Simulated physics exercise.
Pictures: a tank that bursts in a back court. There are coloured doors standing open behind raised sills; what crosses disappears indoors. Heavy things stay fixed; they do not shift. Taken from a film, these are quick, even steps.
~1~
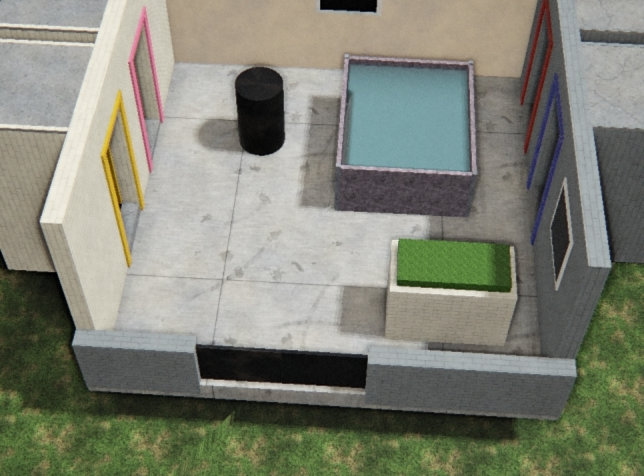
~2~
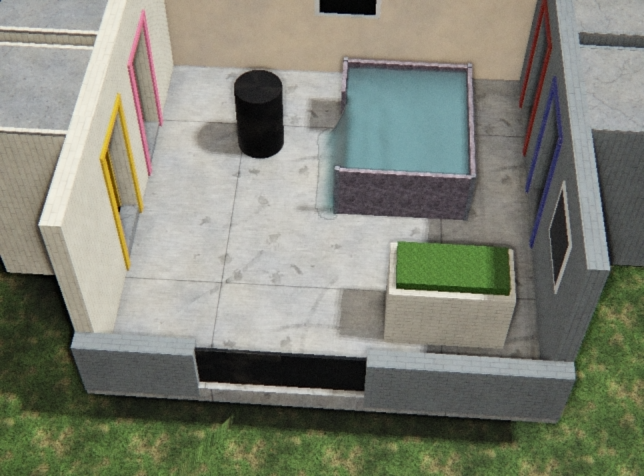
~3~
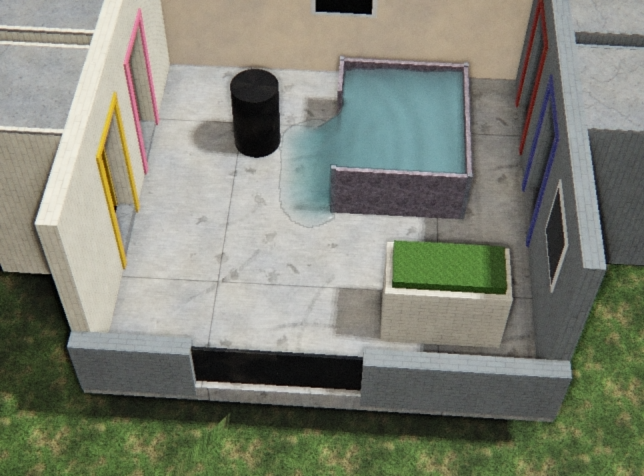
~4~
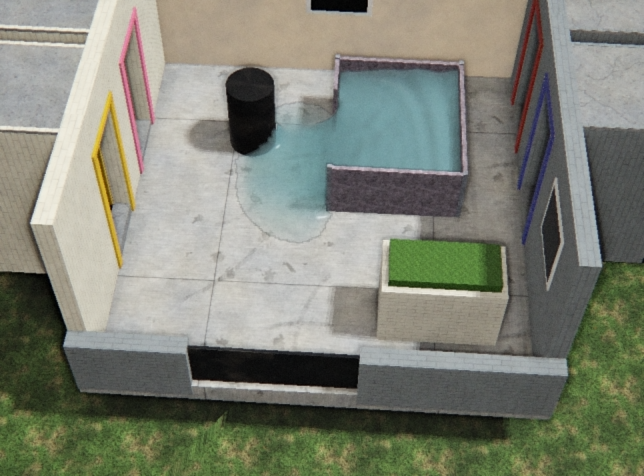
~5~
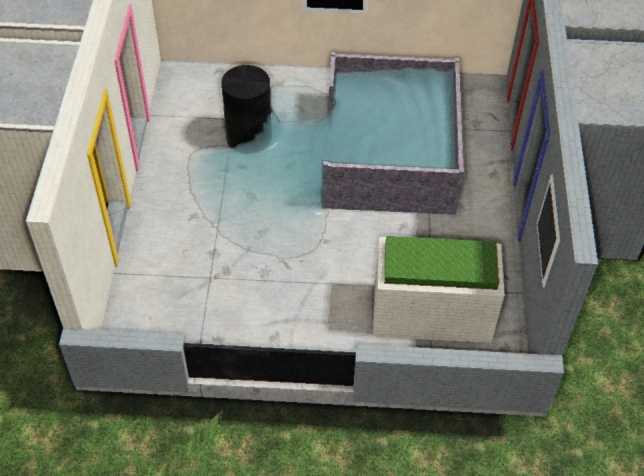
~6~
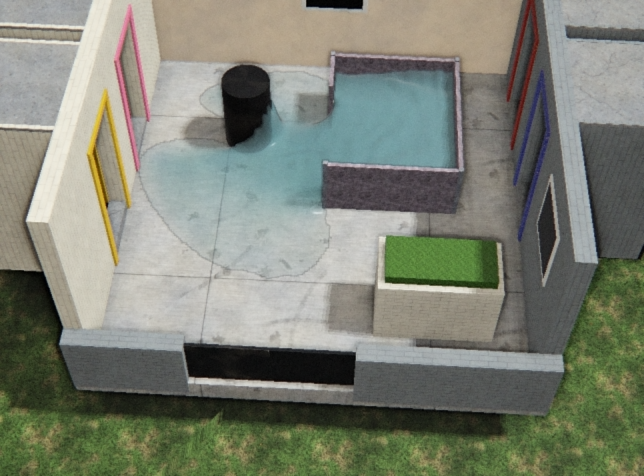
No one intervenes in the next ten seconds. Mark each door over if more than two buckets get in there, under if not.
Yellow door - over; red door - over; blue door - under; pink door - over.
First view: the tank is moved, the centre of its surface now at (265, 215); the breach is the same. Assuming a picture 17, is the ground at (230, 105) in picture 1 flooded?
Submerged.
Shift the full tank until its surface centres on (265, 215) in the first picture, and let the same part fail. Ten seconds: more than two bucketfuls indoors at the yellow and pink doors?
So, one at a time, the yellow breaks past the limit while the pink never reaches the limit.
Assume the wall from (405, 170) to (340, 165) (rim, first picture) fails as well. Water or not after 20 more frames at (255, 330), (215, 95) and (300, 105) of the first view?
So: Wetted, then spared, then spared.
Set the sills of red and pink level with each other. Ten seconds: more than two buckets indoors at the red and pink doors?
Note: Red stays safe, pink is swamped.
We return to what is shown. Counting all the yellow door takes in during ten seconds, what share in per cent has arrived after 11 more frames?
About 60 %.
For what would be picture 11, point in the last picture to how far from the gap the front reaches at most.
My estimate: Roughly (106, 314).
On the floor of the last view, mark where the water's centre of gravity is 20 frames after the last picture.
Around pixel (264, 198) of the last picture.
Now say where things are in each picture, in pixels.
Still water in the open tank at (407, 117), in the first picture.
The front is at (333, 217), out from the gap at (342, 159), in the second picture.
Water pours out at (338, 158) and has run to (303, 221), in the third picture.
The front is at a hidden place, out from the gap at (334, 159), in the fourth picture.
The front is at (194, 174), out from the gap at (330, 156), in the fifth picture.
Water pours out at (329, 155) and has run to (145, 175), in the sixth picture.
A moment on, water covers 45 % of the floor; the yellow door under two buckets in, the red door not reached, the blue door not reached, the pink door over two buckets in.
Next, water covers 55 % of the floor; the yellow door far over two buckets in, the red door not reached, the blue door not reached, the pink door far over two buckets in.
Then, water covers 75 % of the floor; the yellow door far over two buckets in, the red door not reached, the blue door not reached, the pink door far over two buckets in.
Later, water covers 95 % of the floor; the yellow door far over two buckets in, the red door under two buckets in, the blue door wet at the sill, nothing in, the pink door far over two buckets in.
In the end, water covers 100 % of the floor; the yellow door far over two buckets in, the red door over two buckets in, the blue door wet at the sill, nothing in, the pink door far over two buckets in.
